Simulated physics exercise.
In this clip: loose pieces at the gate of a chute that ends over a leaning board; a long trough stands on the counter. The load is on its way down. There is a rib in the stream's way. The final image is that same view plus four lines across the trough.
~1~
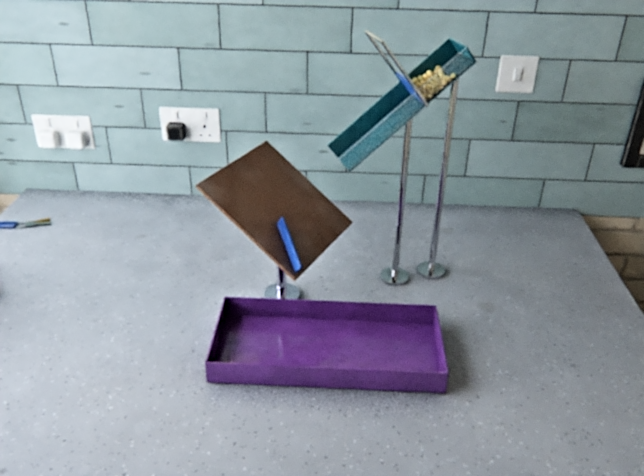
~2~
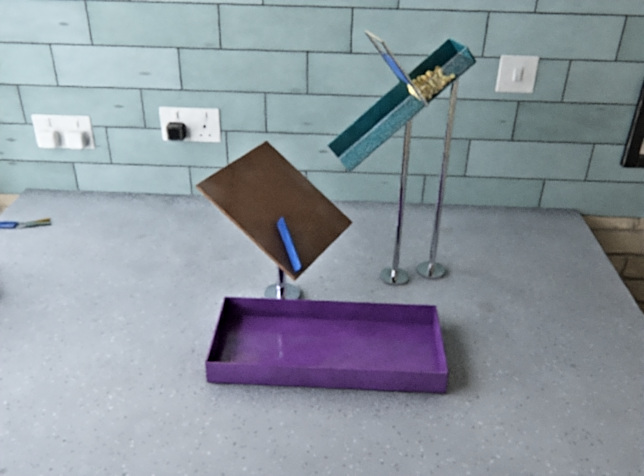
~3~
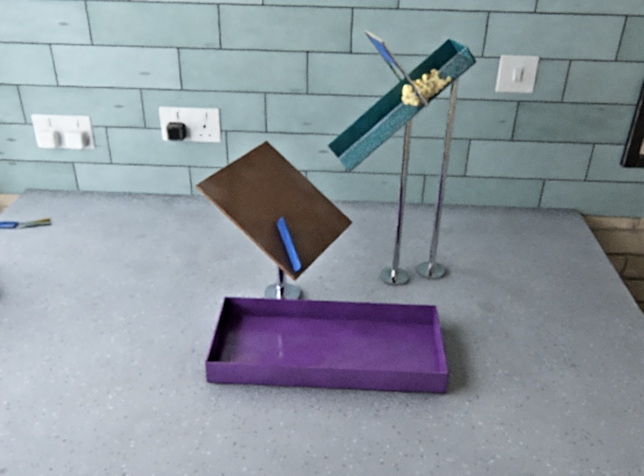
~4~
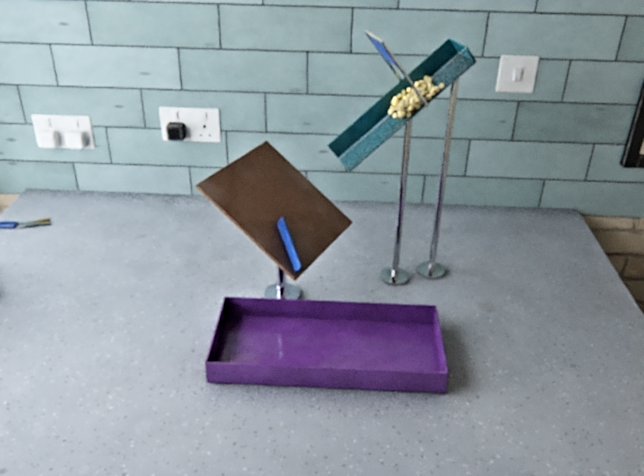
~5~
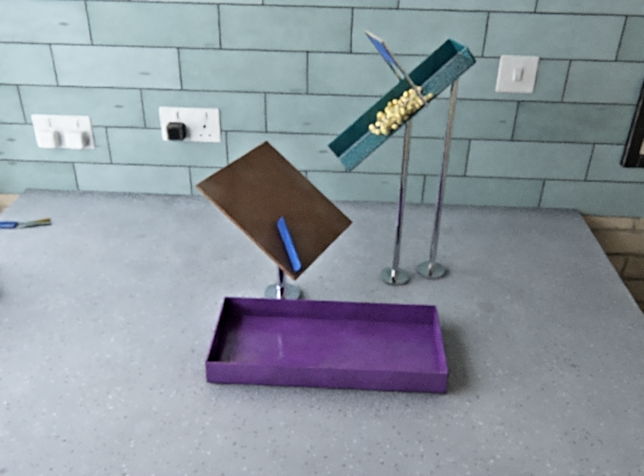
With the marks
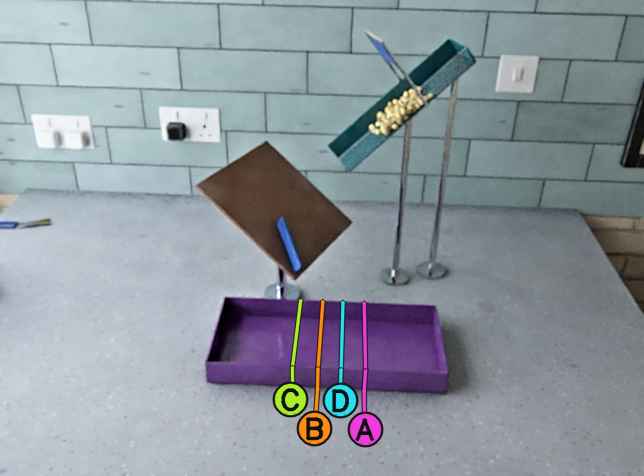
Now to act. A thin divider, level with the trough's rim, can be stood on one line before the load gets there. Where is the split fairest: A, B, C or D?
D beats the others.
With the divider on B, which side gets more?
The right side.
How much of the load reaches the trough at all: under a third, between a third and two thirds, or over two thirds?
It is over two thirds.
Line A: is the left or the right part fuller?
Left.
On the marked copy, line A crosses the front rim at (365, 369); line B crosses the front rim at (318, 367); line C crosses the front rim at (292, 366); line D crosses the front rim at (341, 368).
If A is chosen, of what is caught, all but a few on the left of the divider, only a few on the right.
If B is chosen, of what is caught, a small share on the left of the divider, the bulk on the right.
If C is chosen, of what is caught, none at all on the left of the divider, the whole lot on the right.
If D is chosen, of what is caught, close to half on the left of the divider, close to half on the right.
